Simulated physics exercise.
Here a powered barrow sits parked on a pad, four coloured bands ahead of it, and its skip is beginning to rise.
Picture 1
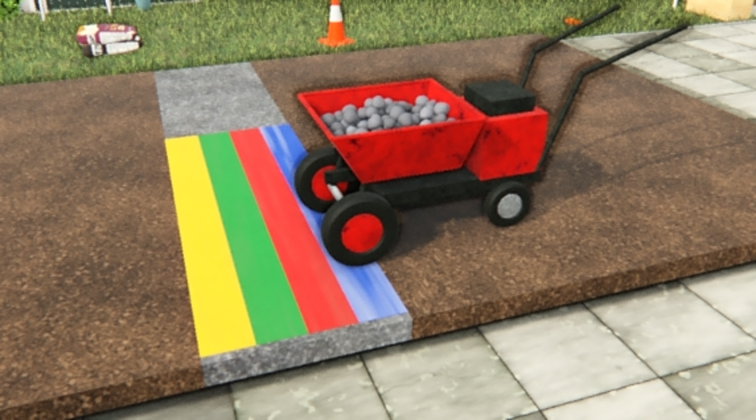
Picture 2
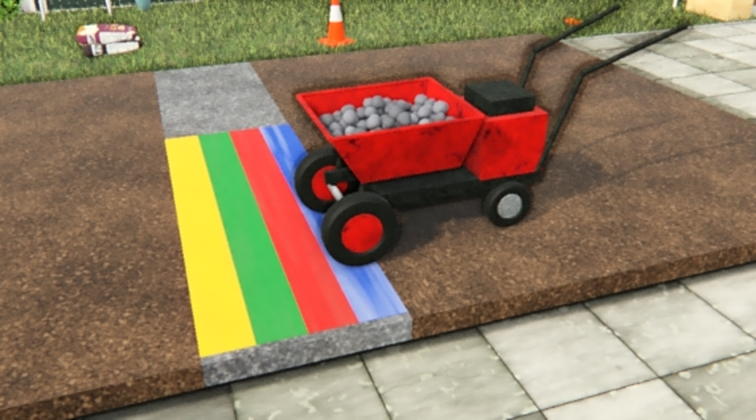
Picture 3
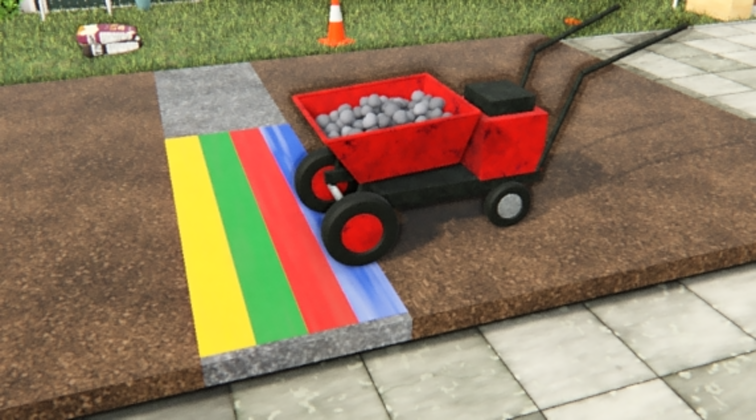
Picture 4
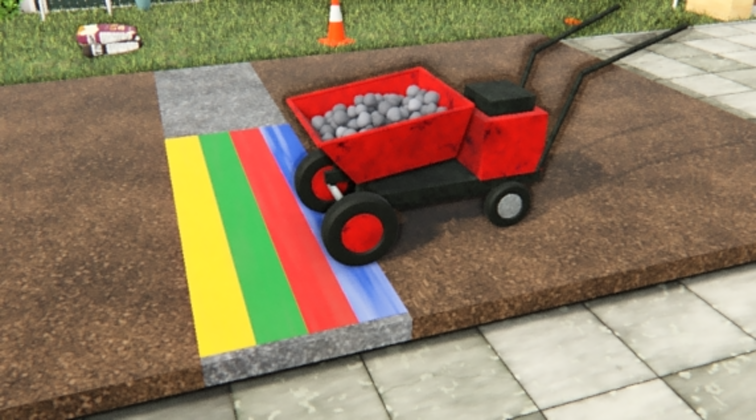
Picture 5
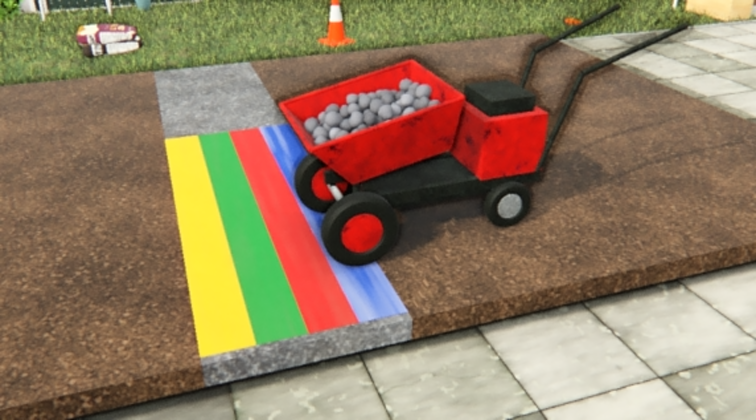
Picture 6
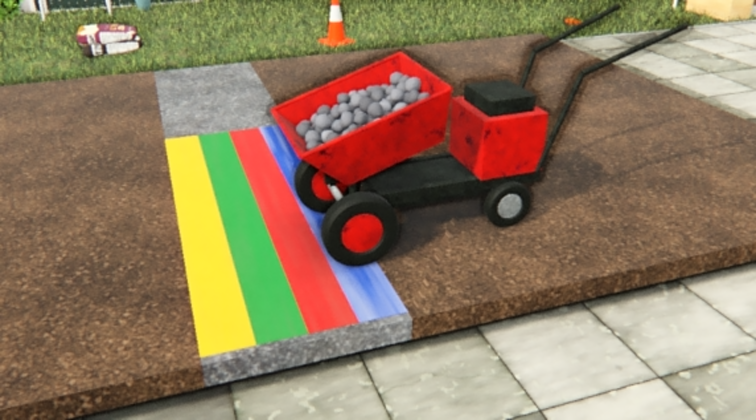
A red barrow's skip full of grey cobbles slowly tilts toward four coloured bands.
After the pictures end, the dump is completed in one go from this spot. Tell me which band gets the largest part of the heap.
I would say the yellow band gets the largest part.
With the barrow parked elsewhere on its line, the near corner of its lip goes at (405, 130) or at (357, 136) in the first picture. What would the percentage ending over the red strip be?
That works out to 30 per cent for the first position and 0 per cent for the second.
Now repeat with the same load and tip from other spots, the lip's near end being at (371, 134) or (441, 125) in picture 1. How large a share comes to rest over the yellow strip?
The first gives 30 %, the second 10 %.
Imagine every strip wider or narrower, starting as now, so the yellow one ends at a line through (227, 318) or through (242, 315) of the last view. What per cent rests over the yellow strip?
The first gives around 30 per cent, the second around 20 per cent.
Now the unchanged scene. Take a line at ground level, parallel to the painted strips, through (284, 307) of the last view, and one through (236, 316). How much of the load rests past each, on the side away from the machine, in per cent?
I reckon some 90 per cent and some 60 per cent.
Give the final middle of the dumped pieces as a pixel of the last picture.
The centre ends up roughly at (196, 255).
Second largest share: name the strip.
Second place goes to that green strip.
Shortly afterwards, skip tipped steeply; the whole lot in the skip.
Next, skip tipped right over; the bulk in the skip; a little over the green strip; a little over the yellow strip; only a few falling; only a few off the paint.
Some moments later, skip tipped right over; near a quarter in the skip; a little over the green strip; near a third over the yellow strip; near a quarter off the paint.
In the end, skip tipped right over; a little in the skip; none at all over the blue strip; none at all over the red strip; a little over the green strip; near a third over the yellow strip; near a third off the paint.
